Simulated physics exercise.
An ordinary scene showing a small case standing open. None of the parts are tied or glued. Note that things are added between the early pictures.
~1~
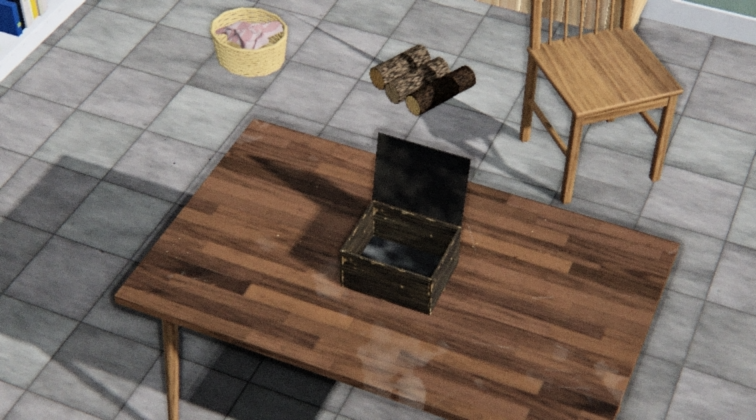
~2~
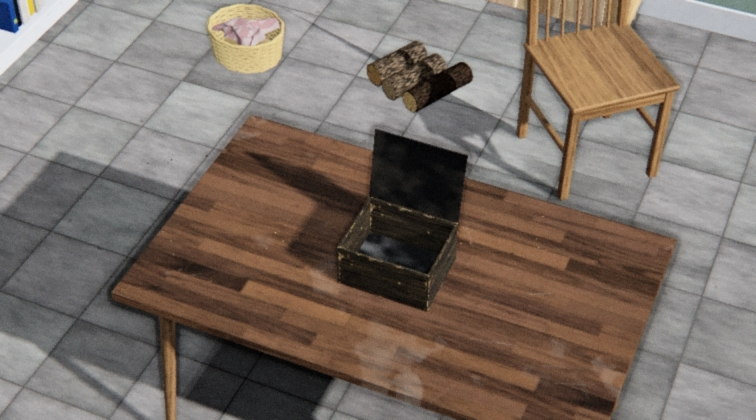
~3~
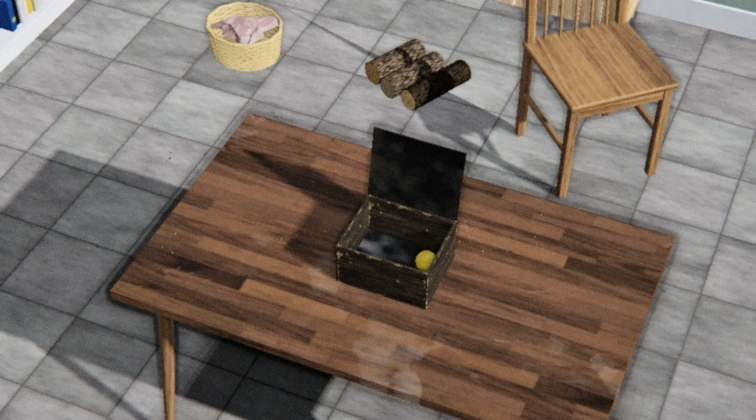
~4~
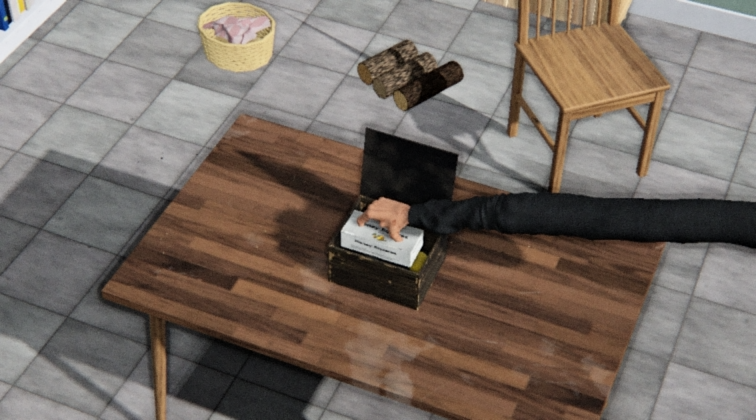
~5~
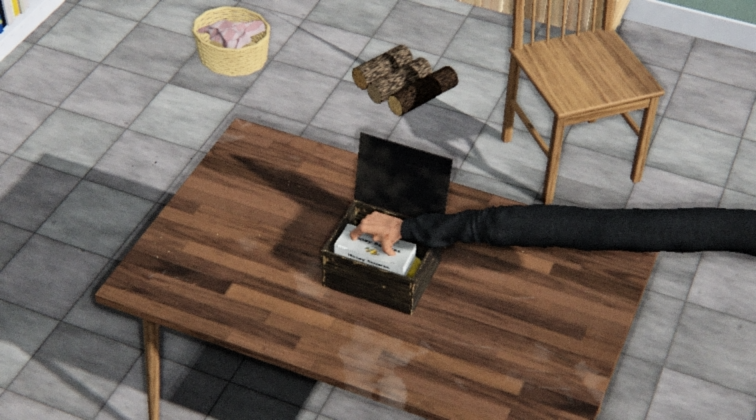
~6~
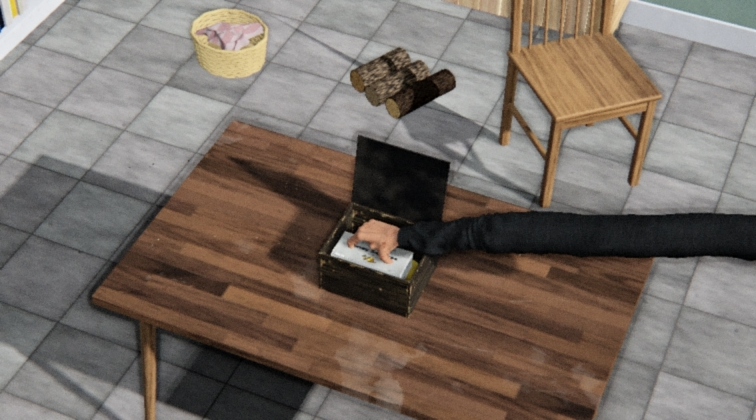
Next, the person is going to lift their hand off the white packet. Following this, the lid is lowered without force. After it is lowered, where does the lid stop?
It stops flat on the box.
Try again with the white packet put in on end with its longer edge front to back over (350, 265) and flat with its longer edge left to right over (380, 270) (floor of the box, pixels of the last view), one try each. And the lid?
First, the lid won't shut; second, the lid does shut.
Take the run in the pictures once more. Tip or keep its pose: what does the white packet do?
Simply put, it remains unturned.
Then, 0.90 s after the last picture, lid starting down; white packet slid a little near (373, 278); yellow lemon rolled about its own width.
Then, 1.60 s after the last picture, lid 57° above the rim; white packet slid a little near (373, 278); yellow lemon rolled about its own width.
Then, 1.90 s after the last picture, lid 22° above the rim; white packet slid a little near (373, 278); yellow lemon rolled about its own width.
At rest, lid shut; moved from the start, white packet and yellow lemon. Seen from the same camera at the end, white packet near (373, 278).
